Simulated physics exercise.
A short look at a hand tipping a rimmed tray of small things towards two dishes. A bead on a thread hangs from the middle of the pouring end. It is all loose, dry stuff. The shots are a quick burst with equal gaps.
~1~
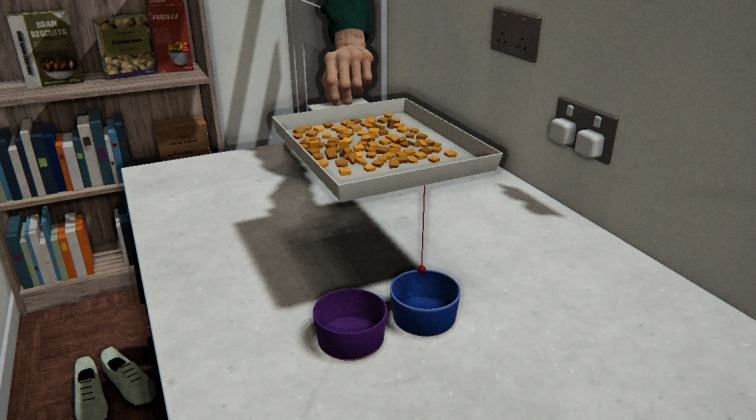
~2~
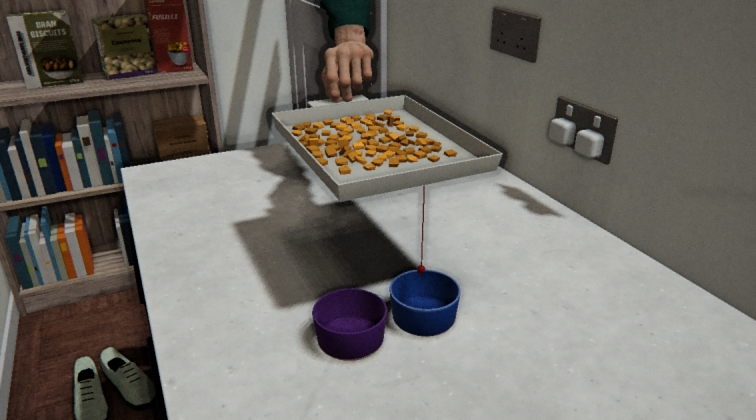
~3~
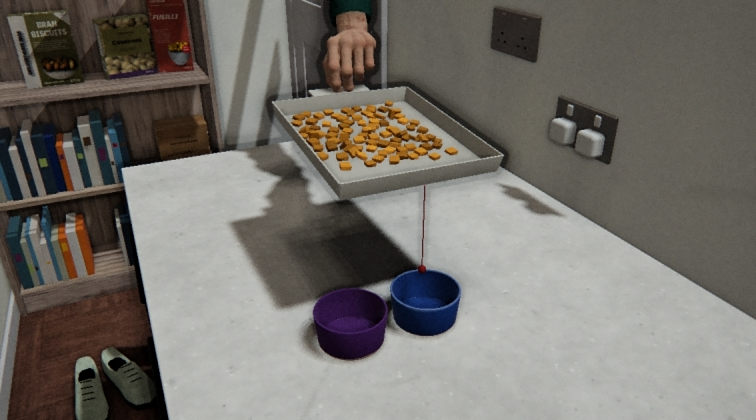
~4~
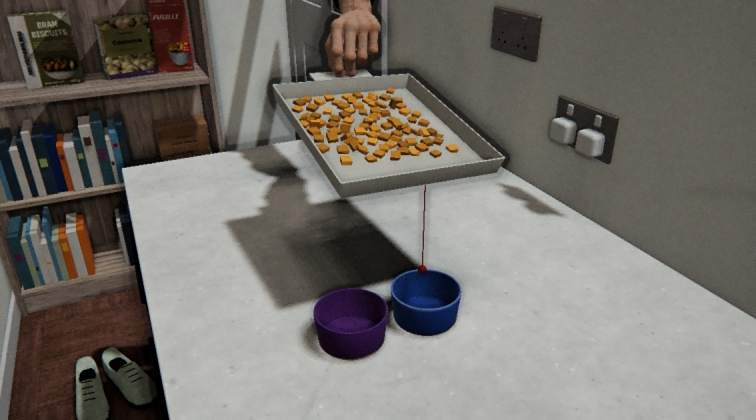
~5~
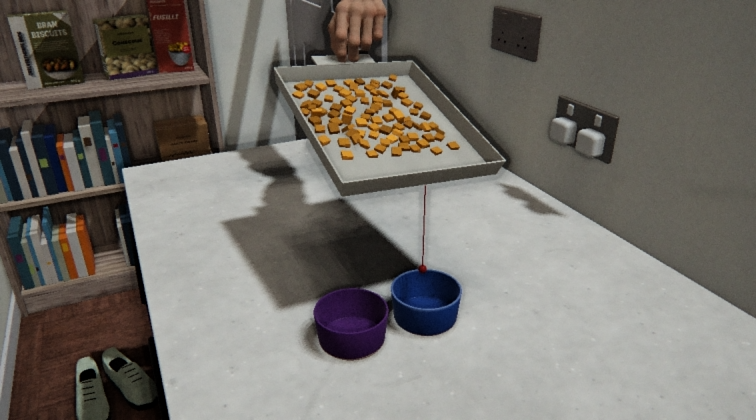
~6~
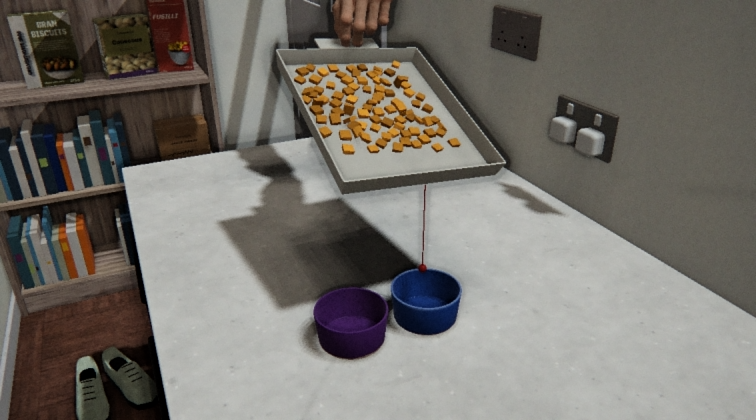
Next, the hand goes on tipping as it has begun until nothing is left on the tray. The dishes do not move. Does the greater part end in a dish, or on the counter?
Together they catch under half.
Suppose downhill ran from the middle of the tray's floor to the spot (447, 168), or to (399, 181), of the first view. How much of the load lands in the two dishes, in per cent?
Near 0 % and 60 %.
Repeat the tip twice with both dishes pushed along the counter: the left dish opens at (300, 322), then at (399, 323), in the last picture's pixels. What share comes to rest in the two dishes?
About 0 and 40 per cent.
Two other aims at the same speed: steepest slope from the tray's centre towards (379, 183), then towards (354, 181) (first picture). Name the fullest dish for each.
One: The left dish. Two: Left.
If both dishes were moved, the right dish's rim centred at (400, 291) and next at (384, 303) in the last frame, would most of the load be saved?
The first try: Under half. The second: Less than half.
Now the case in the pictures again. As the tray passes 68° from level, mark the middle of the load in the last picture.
Close to (445, 154).
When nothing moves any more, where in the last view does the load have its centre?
At about (493, 316).
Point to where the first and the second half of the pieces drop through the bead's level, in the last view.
Around (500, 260) and then (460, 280).
Shortly afterwards, tray tipped steeply; the whole lot on the tray.
Next, tray tipped past a quarter turn; near two thirds on the tray; only a few in the right dish; near a quarter outside both; a little in the air.
Some moments later, tray tipped past a quarter turn; a little in the right dish; the bulk outside both.
In the end, tray tipped past a quarter turn; none at all in the left dish; a little in the right dish; the bulk outside both.
